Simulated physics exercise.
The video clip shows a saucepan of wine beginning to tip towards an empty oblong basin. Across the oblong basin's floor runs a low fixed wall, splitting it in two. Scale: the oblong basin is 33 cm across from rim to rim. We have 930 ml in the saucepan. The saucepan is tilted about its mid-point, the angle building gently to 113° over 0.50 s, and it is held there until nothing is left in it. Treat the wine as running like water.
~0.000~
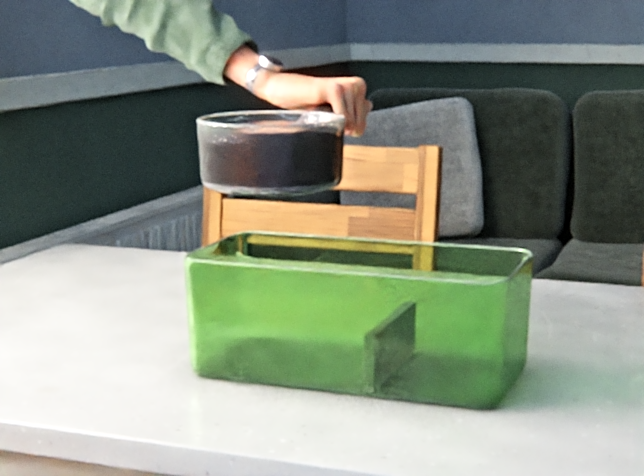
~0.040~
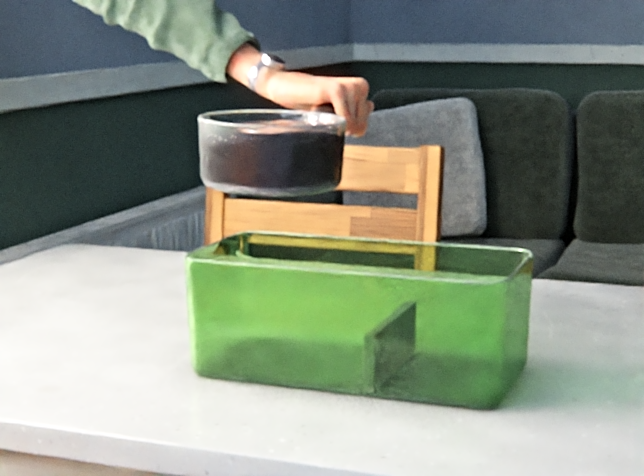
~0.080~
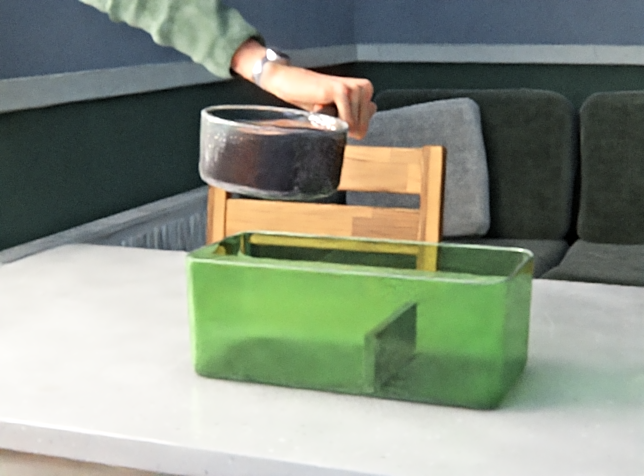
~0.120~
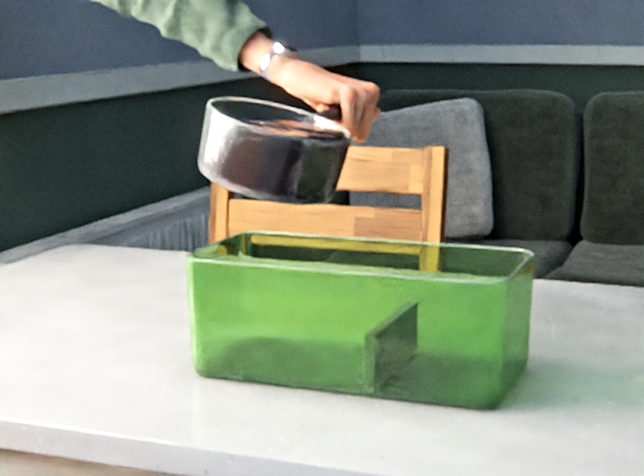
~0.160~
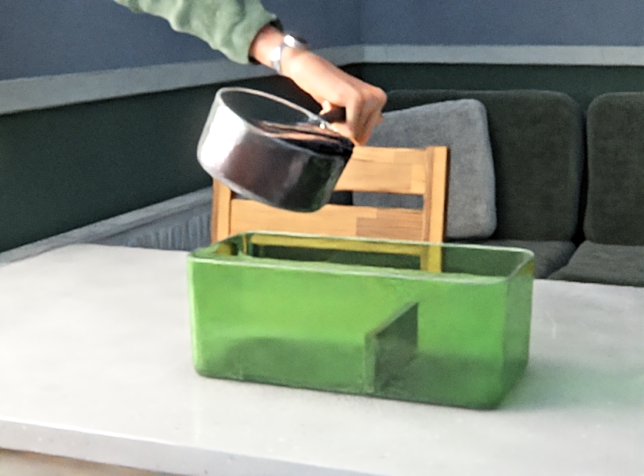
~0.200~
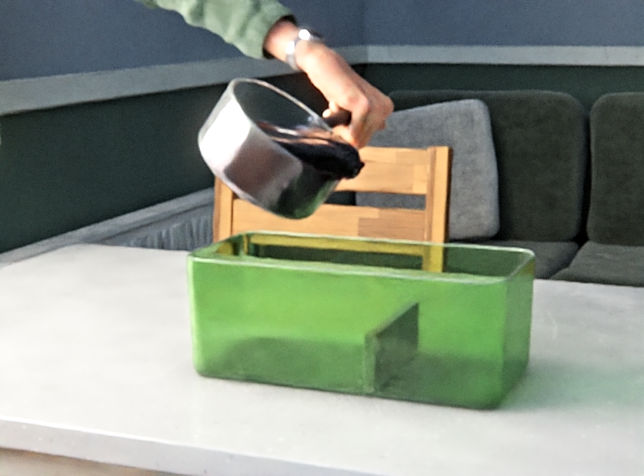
In a room with dark cushioned seating along blue-grey walls, a fixed camera looks slightly down on a white table. A green see-through oblong basin with a low upright divider inside stands before a wooden chair, while a hand from a green sleeve holds a clear, round pan of dark wine above it. The hand gradually tilts the pan to the right, and the wine shifts to the lower rim and begins slipping over.
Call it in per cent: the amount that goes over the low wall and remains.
I would put it at about 19 per cent.
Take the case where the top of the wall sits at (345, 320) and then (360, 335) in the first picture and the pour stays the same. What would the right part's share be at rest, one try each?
65 then 50 %.
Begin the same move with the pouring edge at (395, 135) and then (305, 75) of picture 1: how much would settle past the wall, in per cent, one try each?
The first try gives around 60 percent, the second around 10 percent.
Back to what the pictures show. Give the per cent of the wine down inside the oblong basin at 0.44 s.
66 %, more or less.
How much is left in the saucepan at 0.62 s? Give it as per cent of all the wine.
Around 1 in a hundred.
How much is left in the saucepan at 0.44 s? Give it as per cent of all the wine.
At that time about 12 in a hundred parts are still held.
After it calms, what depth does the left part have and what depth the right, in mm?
Left 24 mm, right 10 mm.
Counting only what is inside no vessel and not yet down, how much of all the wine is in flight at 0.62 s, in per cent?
Roughly 8 %.
Then, 0.44 s in, the tilt is 109° and 12 per cent is still to pour, 48 is left of the wall and 18 right of it.
Then, 0.62 s in, the tilt is 113° and 1 per cent is still to pour, 73 is left of the wall and 18 right of it.
Then, 0.80 s in, the tilt is 113° and 0 per cent is still to pour, 68 is left of the wall and 19 right of it.
Then, 1.00 s in, the tilt is 113° and 0 per cent is still to pour, 73 is left of the wall and 19 right of it.
Finally, 73 per cent lies left of the wall, 19 right of it and 8 outside.
